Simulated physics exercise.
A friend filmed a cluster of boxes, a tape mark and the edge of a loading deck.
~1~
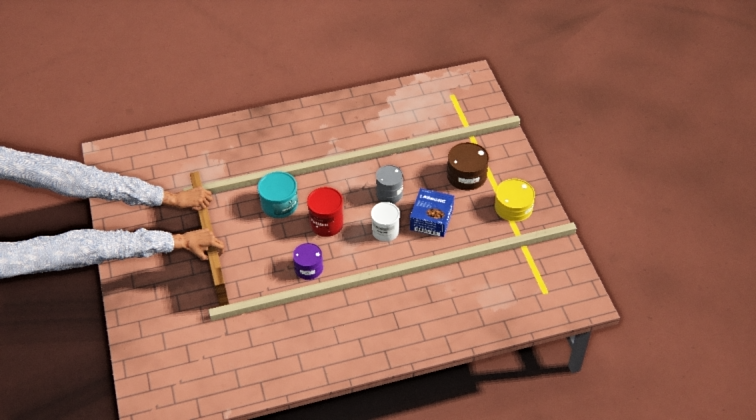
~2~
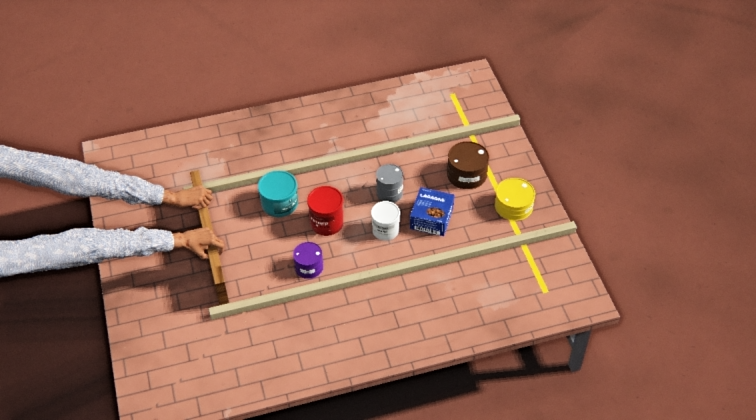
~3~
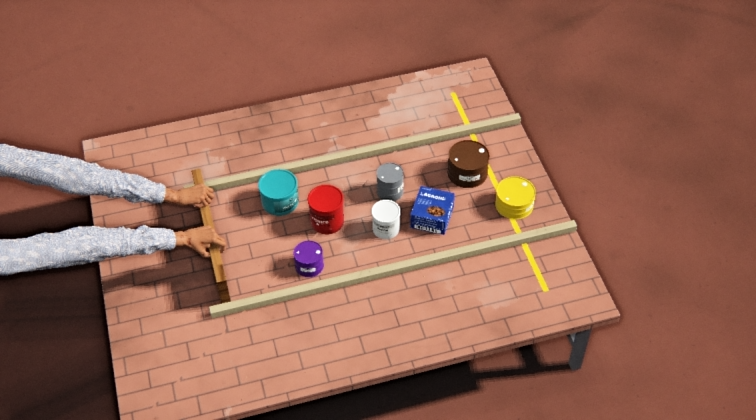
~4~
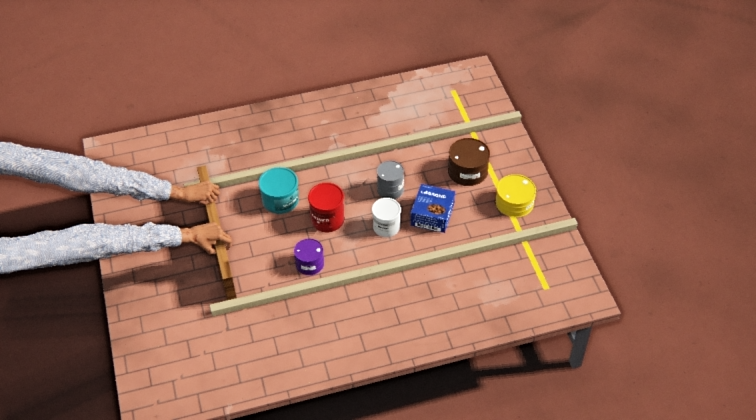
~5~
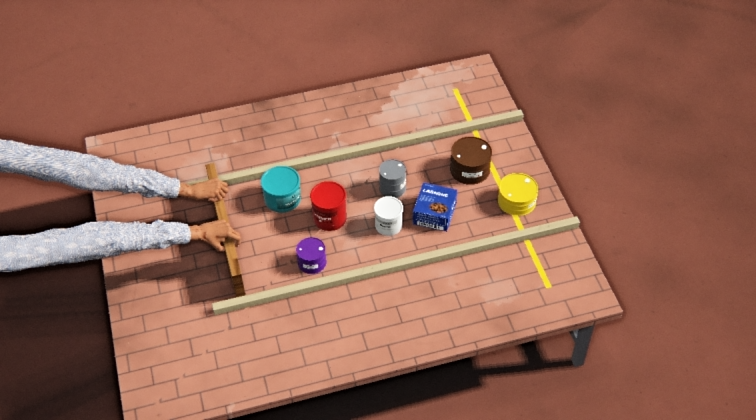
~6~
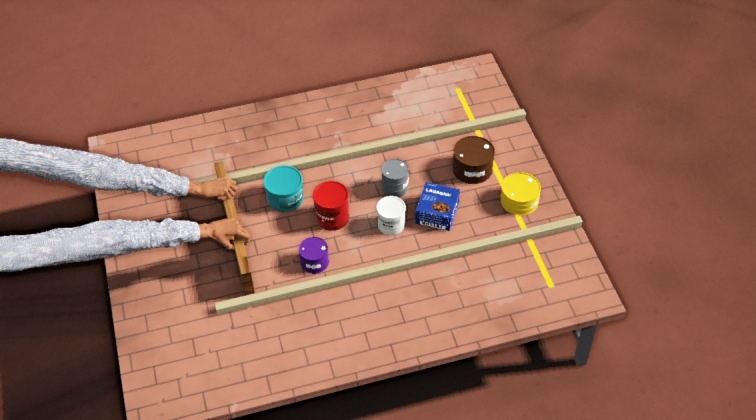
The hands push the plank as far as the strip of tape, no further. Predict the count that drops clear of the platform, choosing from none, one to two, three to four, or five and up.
Well, the ones that get knocked off number at least one, under three.
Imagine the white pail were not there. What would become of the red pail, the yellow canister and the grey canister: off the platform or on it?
Red pail stays put; yellow canister drops; grey canister stays put.
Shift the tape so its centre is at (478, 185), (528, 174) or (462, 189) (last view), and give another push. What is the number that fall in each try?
Tallies in the order given: 1, 4, 0.
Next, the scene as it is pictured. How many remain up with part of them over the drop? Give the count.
The total would be 1.
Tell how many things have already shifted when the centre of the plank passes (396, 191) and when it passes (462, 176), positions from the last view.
By the first moment it's 6, by the second it's 8.
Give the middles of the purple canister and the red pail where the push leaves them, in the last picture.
You'll find the purple canister at roughly (535, 213) and the red pail at roughly (518, 166).
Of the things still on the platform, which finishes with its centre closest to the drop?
It would be the blue box.
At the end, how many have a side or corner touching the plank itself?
Looks like 4 of them, all told.
Soon after, none off yet; yellow canister at rest near (520, 194); brown canister at rest near (473, 160); blue box at rest near (438, 206).
Then, none off yet; yellow canister at rest near (520, 194); brown canister moved a little near (479, 158); blue box moved about its own width near (467, 202).
At rest, the number that fall off is one or two; fallen, brown canister and yellow canister.
